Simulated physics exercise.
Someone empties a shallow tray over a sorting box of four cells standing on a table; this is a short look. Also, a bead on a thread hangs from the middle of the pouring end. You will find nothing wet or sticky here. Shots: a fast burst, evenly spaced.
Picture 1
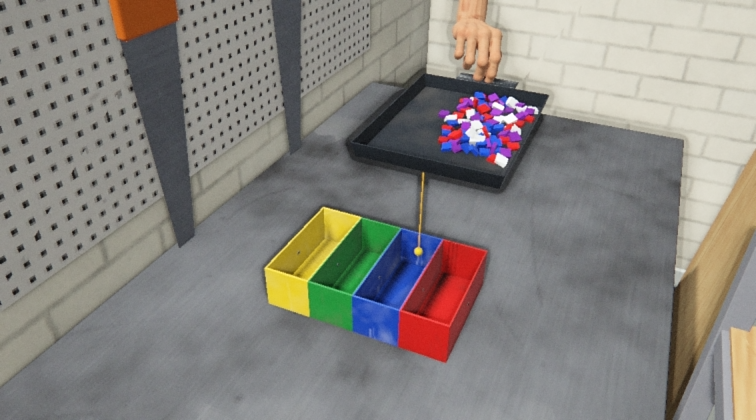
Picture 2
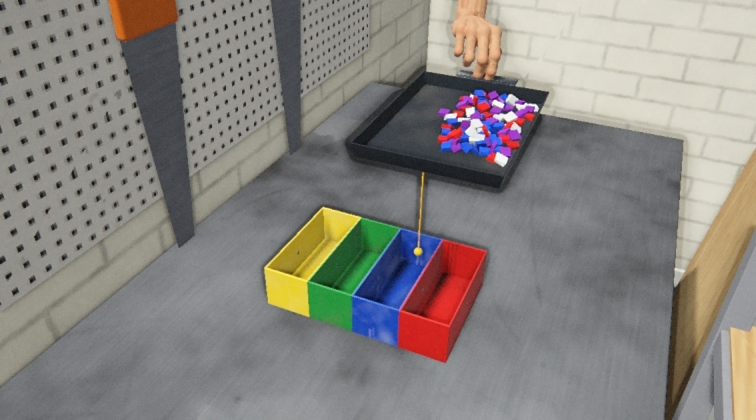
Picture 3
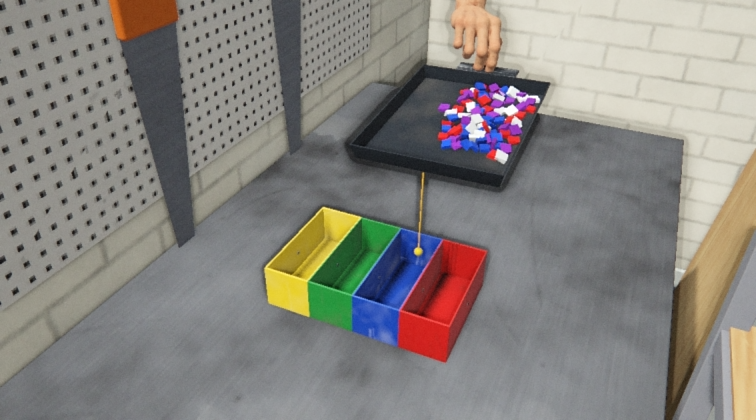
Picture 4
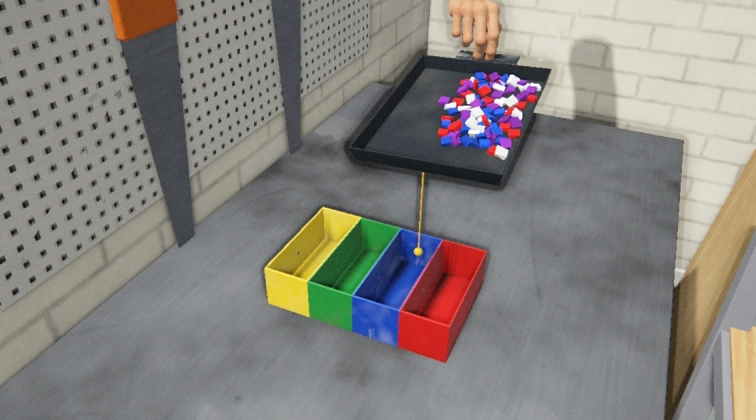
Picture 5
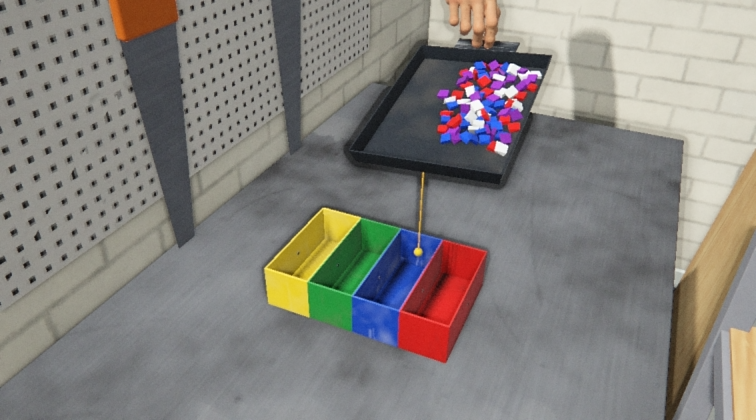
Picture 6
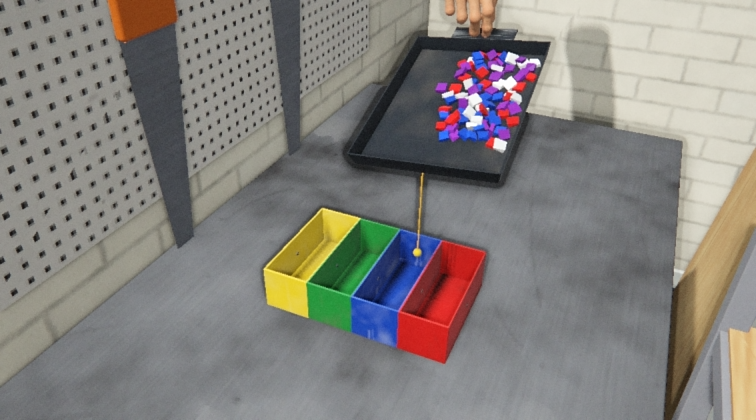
A hand at the far end of a black tray raises that end steadily, slightly at first and then clearly, while the near edge dips a little toward its left corner and the tiles stay bunched. The red, blue, purple and white tiles lie on the tray's right side, a yellow bead hanging below over a box of yellow, green, blue and red cells. The still camera looks down on a grey table beside pegboard and pale brick.
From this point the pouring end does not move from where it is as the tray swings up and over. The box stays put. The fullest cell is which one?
The green cell.
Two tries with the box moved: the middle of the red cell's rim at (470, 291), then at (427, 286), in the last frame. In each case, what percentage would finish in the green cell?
40 %, 50 %.
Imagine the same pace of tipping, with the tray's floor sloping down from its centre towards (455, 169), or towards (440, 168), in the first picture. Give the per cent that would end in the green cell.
In turn, 0 percent and then 0 percent.
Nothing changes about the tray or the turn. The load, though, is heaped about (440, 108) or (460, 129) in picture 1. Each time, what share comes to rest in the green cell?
Estimate: 70 % first, 40 % second.
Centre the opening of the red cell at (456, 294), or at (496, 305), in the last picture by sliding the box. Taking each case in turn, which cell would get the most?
For the first spot I'd say that green cell, and for the second spot the cell in yellow.
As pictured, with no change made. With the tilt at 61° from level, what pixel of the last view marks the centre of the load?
The load is centred about (404, 144).
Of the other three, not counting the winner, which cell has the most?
Second position is held by the blue cell.
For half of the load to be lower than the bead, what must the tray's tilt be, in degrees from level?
Around 105 degrees of turn.
Soon after the last picture, tray tipped steeply; all on the tray.
A little later, tray tipped right over; about half on the tray; about a quarter in the green cell; a small part in the yellow cell; a small part in the blue cell; a stray few in the red cell; a small part falling or outside the box.
Later still, tray tipped past a quarter turn; about half in the green cell; about a quarter in the blue cell; a small part in the yellow cell; a small part in the red cell; a stray few falling or outside the box.
At rest, tray tipped past a quarter turn; about half in the green cell; about a quarter in the blue cell; a small part in the yellow cell; a small part in the red cell; a stray few outside the box.
